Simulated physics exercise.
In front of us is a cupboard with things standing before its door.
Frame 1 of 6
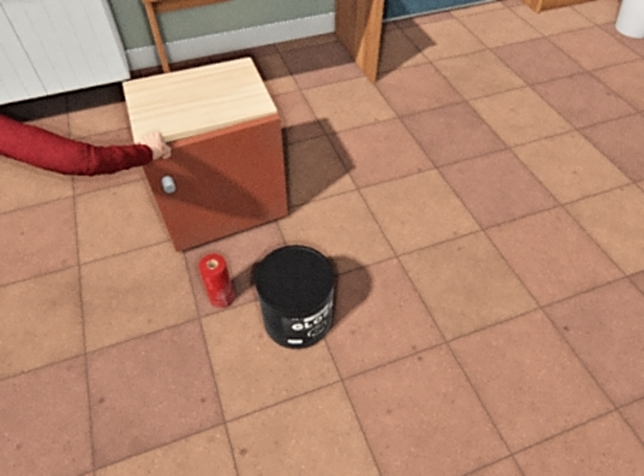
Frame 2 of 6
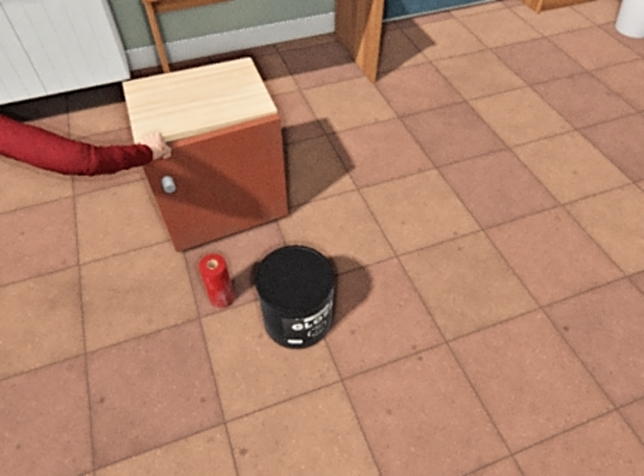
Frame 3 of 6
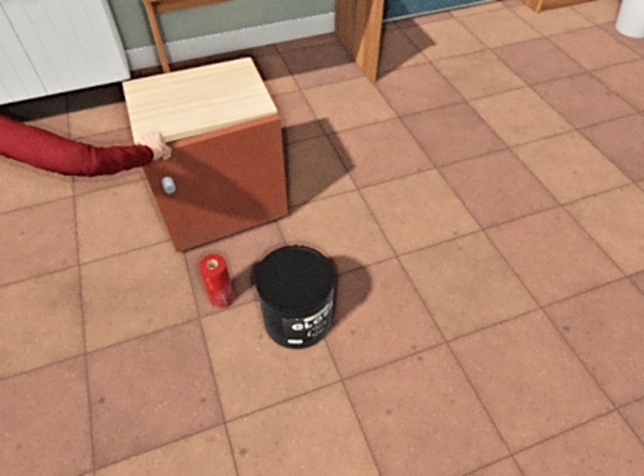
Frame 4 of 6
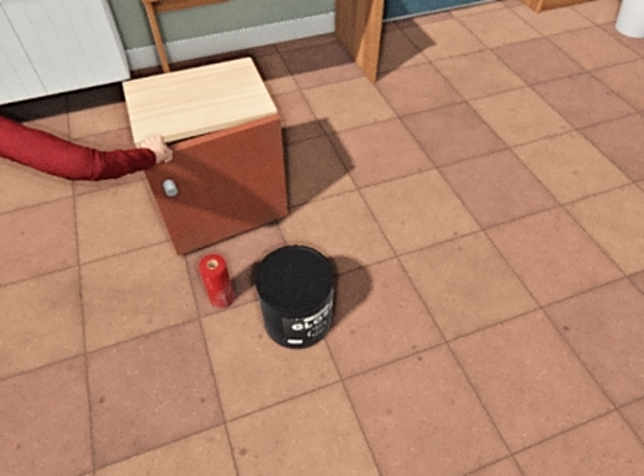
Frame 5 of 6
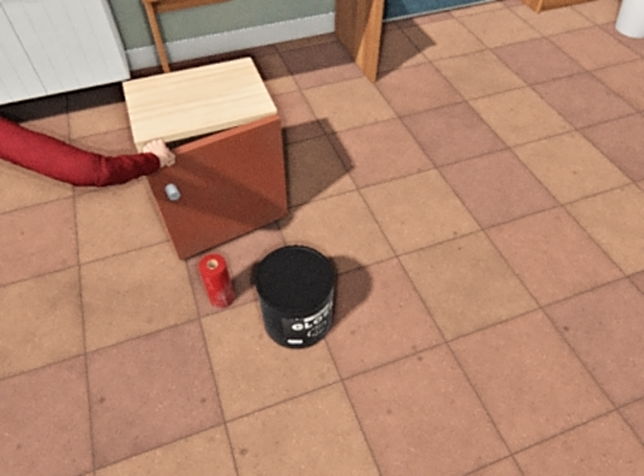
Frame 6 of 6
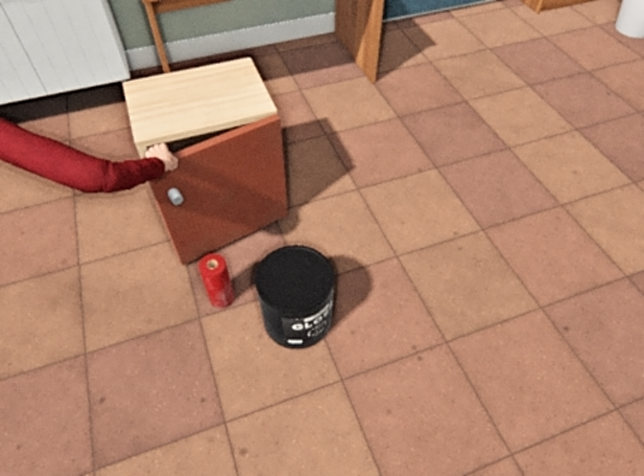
We see a red-sleeved arm reaching from the left to a reddish-brown cupboard door, with a red roll and a black pail standing before it; after barely moving at first, the hand pulls the door slightly open.
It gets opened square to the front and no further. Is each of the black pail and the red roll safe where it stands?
The black pail: No, it gets shoved; the red roll: No, it gets shoved.
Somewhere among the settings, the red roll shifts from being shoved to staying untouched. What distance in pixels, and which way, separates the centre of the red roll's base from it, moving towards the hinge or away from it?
You'd need to go down by close to 16 pixels.
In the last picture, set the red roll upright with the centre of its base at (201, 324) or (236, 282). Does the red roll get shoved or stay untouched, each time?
Well, it is untouched the first time and gets hit the second time.
Then, 1.12 s after the last picture, door 57° open; black pail moved a little near (314, 302); red roll moved well along near (264, 303).
At rest, the black pail is pushed along, near (361, 311); the red roll is pushed along, near (310, 313).
